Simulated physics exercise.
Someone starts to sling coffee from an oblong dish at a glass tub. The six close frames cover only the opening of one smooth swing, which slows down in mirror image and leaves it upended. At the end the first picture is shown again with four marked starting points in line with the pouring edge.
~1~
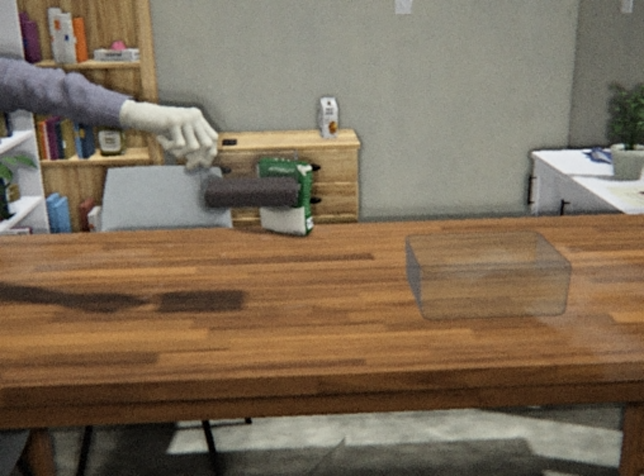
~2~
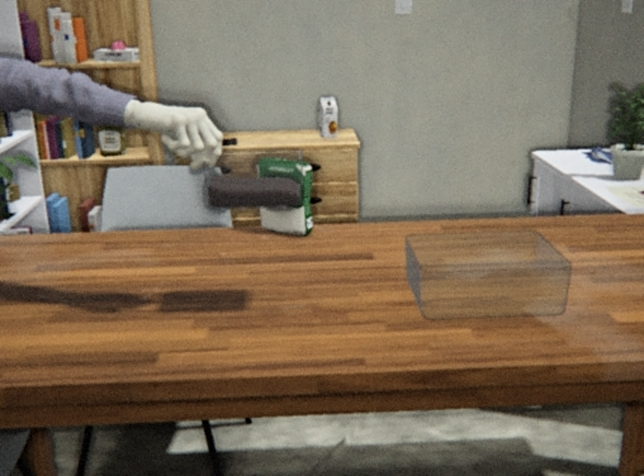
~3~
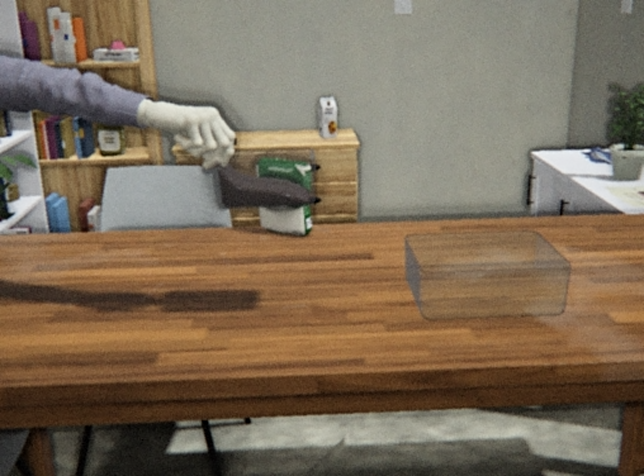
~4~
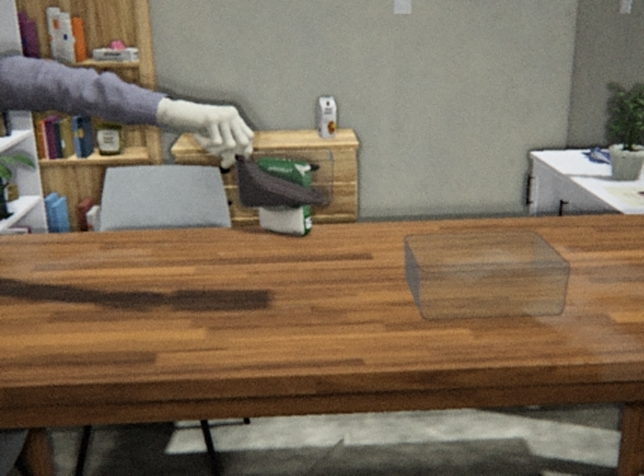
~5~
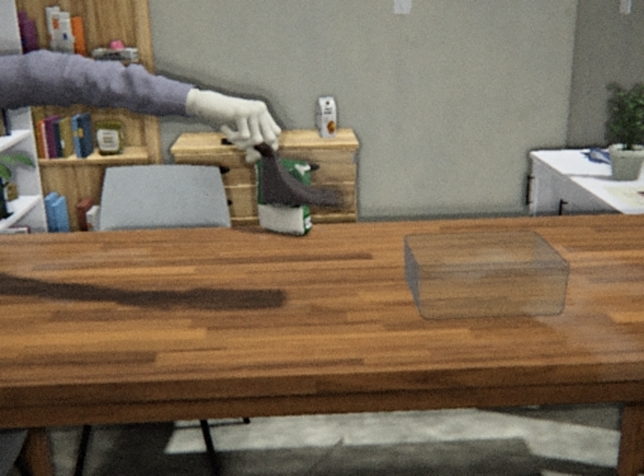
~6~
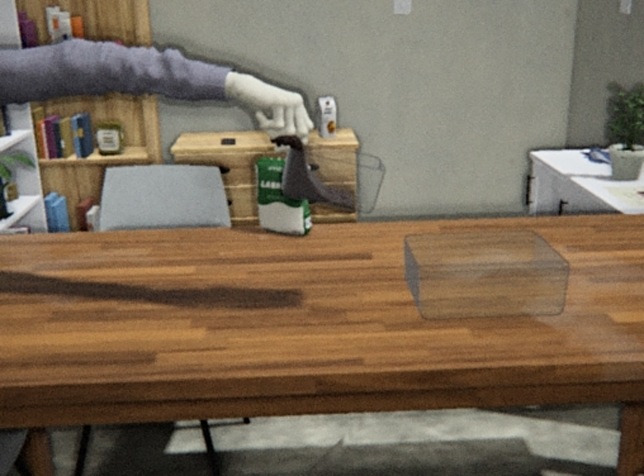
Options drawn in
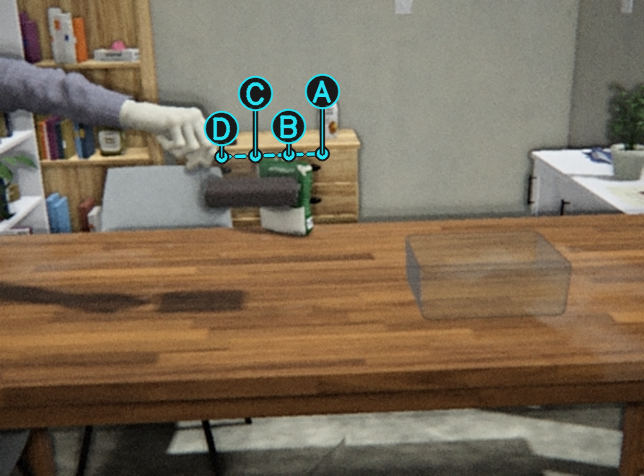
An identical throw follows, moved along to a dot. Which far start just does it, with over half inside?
Choose C.
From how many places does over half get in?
Three of them.
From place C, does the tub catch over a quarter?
Yes, clearly.
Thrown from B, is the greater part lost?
No.
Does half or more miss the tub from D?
Yes, that goes wrong.
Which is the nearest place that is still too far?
The answer is D.
On the marked copy, A at (322, 153); B at (288, 154); C at (255, 155); D at (221, 156).
With A, about 82 % lands in the tub, 11 % falls short and 7 % goes beside or beyond.
With B, about 69 % lands in the tub, 17 % falls short and 14 % goes beside or beyond.
With C, about 67 % lands in the tub, 23 % falls short and 10 % goes beside or beyond.
With D, about 23 % lands in the tub, 72 % falls short and 5 % goes beside or beyond.
